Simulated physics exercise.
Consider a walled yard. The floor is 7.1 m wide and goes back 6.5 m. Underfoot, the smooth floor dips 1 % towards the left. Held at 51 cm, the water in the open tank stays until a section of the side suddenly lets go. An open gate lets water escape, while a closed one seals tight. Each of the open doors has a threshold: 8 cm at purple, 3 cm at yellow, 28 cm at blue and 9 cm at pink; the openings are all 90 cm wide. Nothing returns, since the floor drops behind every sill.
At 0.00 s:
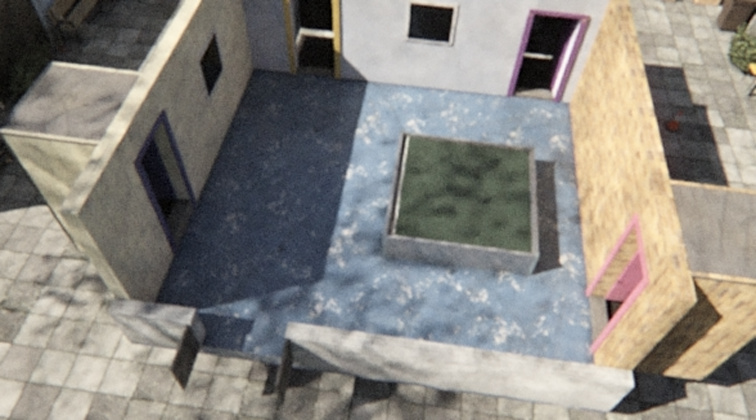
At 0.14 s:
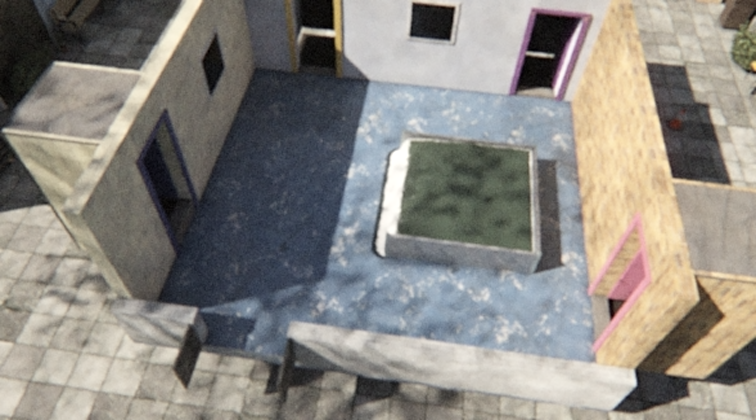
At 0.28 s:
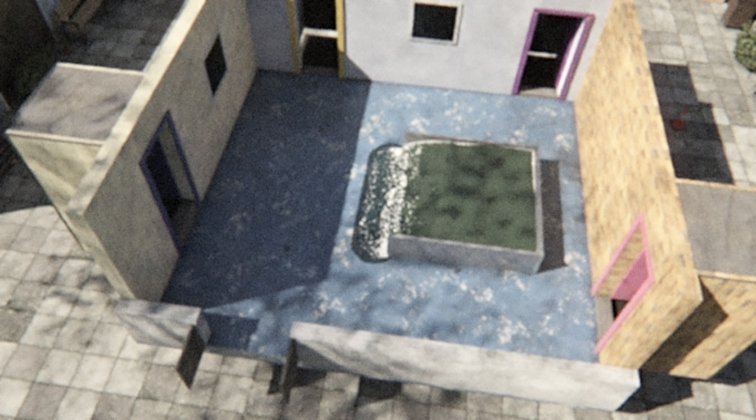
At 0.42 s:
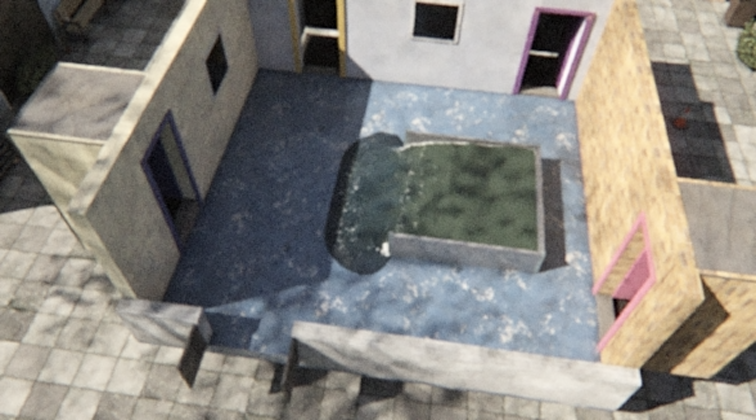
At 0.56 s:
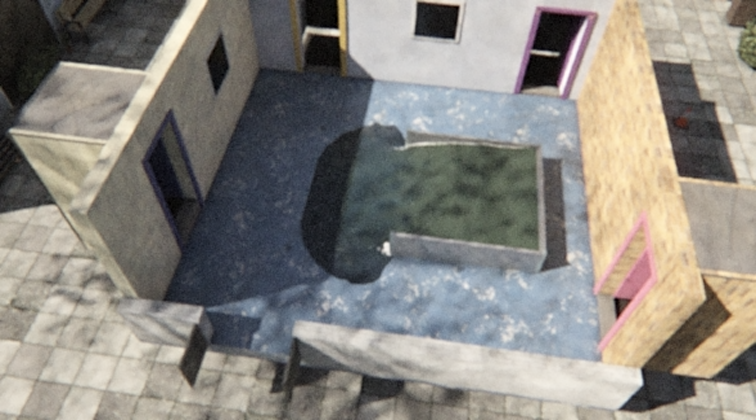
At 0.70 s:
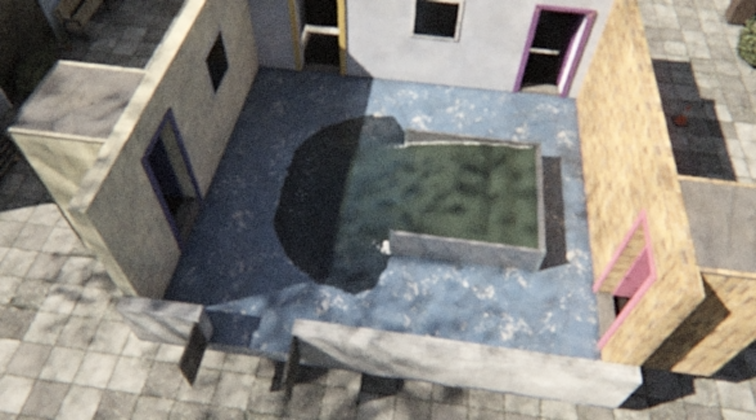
A walled yard with a mottled blue floor is seen from high above, ringed by pale paving. A raised grey tank of dark green water sits right of centre, between a cream wall with a blue-edged doorway at left and a tan wall with a pink-edged opening at right. Water pours from the tank's left side, foaming white, then spreads leftward in a widening dark, rounded sheet, while the camera stays almost still.
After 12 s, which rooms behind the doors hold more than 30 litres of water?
One by one: Purple door: Below the cap; yellow door: Above the cap; blue door: Below the cap; pink door: Below the cap.
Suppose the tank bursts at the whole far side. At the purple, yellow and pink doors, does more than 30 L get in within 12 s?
Log - purple: Threshold topped, yellow: Threshold topped, pink: Threshold not reached.
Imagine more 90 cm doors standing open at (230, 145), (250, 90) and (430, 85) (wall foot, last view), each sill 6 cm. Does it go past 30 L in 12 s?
In turn: Beyond it, beyond it, short of it.
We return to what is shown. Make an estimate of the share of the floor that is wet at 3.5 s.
50 %.
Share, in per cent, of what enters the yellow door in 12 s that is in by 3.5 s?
Around 5 percent.
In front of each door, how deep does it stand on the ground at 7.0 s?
Depths in centimetres - purple: 3, yellow: 10, blue: 11, pink: 1.
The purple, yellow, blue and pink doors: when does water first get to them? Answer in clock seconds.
Purple = 6.0 s, yellow = 2.2 s, blue = 1.3 s, pink = 7.0 s.
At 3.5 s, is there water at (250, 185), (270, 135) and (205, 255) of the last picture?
In that order: Under water, under water, flooded.
After 1.4 s water covers 35 % of the floor and is deepest (28 cm) near (214, 177); purple door not reached, yellow door not reached, blue door 9 cm at the sill, 0 L in, pink door not reached.
After 2.2 s water covers 50 % of the floor and is deepest (32 cm) near (214, 177); purple door not reached, yellow door not reached, blue door 26 cm at the sill, 0 L in, pink door not reached.
After 3.5 s water covers 50 % of the floor and is deepest (34 cm) near (258, 70); purple door not reached, yellow door 11 cm at the sill, 7 L in, blue door 23 cm at the sill, 0 L in, pink door not reached.
After 7.0 s water covers 90 % of the floor and is deepest (14 cm) near (214, 177); purple door 3 cm at the sill, 0 L in, yellow door 10 cm at the sill, 122 L in, blue door 11 cm at the sill, 0 L in, pink door 1 cm at the sill, 0 L in.
After 12.0 s water covers 100 % of the floor and is deepest (9 cm) near (572, 182); purple door 7 cm at the sill, 0 L in, yellow door 7 cm at the sill, 201 L in, blue door 7 cm at the sill, 0 L in, pink door 5 cm at the sill, 0 L in.
